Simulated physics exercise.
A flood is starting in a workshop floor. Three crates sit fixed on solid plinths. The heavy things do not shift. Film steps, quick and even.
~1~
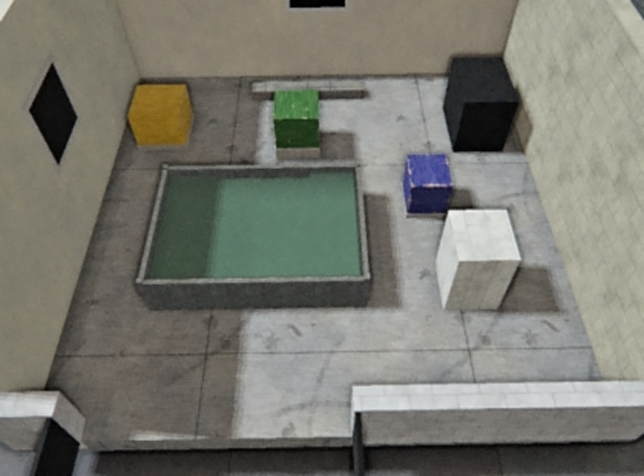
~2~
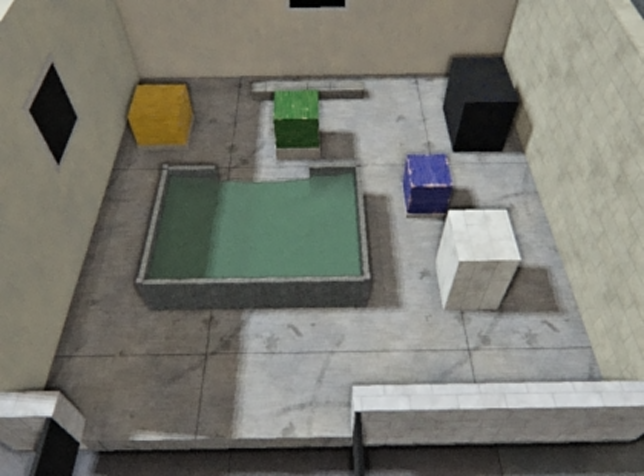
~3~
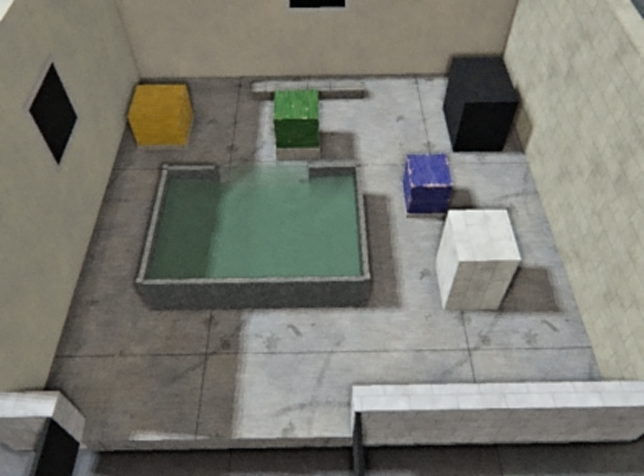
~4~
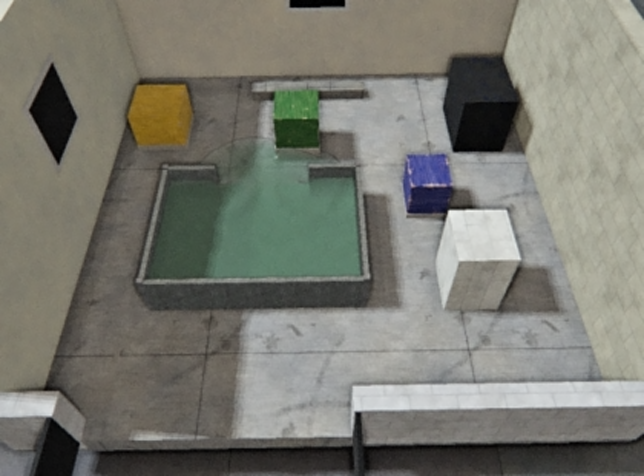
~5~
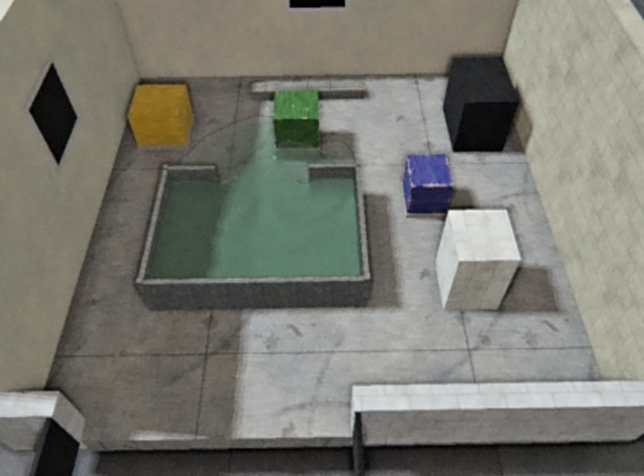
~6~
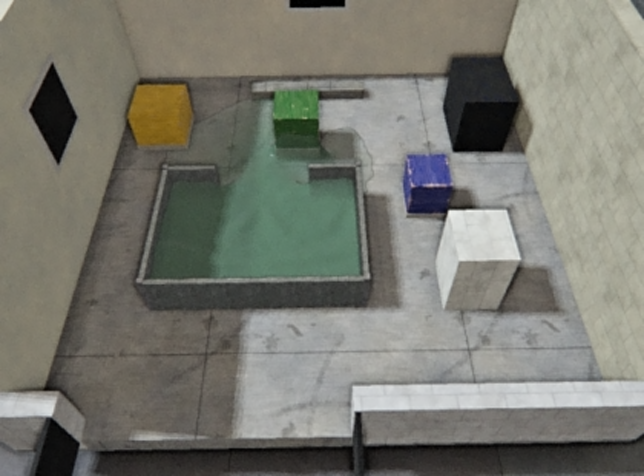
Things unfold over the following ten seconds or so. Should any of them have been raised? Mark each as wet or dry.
Yellow crate: Wet; blue crate: Wet; green crate: Wet.
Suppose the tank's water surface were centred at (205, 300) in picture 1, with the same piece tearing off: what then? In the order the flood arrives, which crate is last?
Last: The blue-painted one.
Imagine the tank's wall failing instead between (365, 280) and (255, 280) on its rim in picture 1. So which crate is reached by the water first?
It is the blue crate.
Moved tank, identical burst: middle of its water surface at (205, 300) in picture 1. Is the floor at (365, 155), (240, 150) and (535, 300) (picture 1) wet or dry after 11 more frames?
As listed: Flooded, flooded, no water.
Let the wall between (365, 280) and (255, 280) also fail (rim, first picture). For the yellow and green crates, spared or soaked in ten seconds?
In short: Yellow escapes it, green is safe.
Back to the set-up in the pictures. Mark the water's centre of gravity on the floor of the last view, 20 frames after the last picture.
Centre point: Around (273, 179).
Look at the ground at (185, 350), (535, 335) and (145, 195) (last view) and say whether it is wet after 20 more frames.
One after the other: Dry, no water, flooded.
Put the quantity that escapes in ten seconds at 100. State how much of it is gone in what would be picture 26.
I'd put it near 0 in a hundred.
A moment on, water covers 25 % of the floor; the yellow crate water round its plinth, the blue crate water round its plinth, the green crate water round its plinth.
Next, water covers 40 % of the floor; the yellow crate water round its plinth, the blue crate water round its plinth, the green crate water round its plinth.
Then, water covers 55 % of the floor; the yellow crate water round its plinth, the blue crate water round its plinth, the green crate water round its plinth.
Later, water covers 80 % of the floor; the yellow crate water round its plinth, the blue crate water round its plinth, the green crate water round its plinth.
In the end, water covers 95 % of the floor; the yellow crate was topped, the blue crate was topped, the green crate was topped.
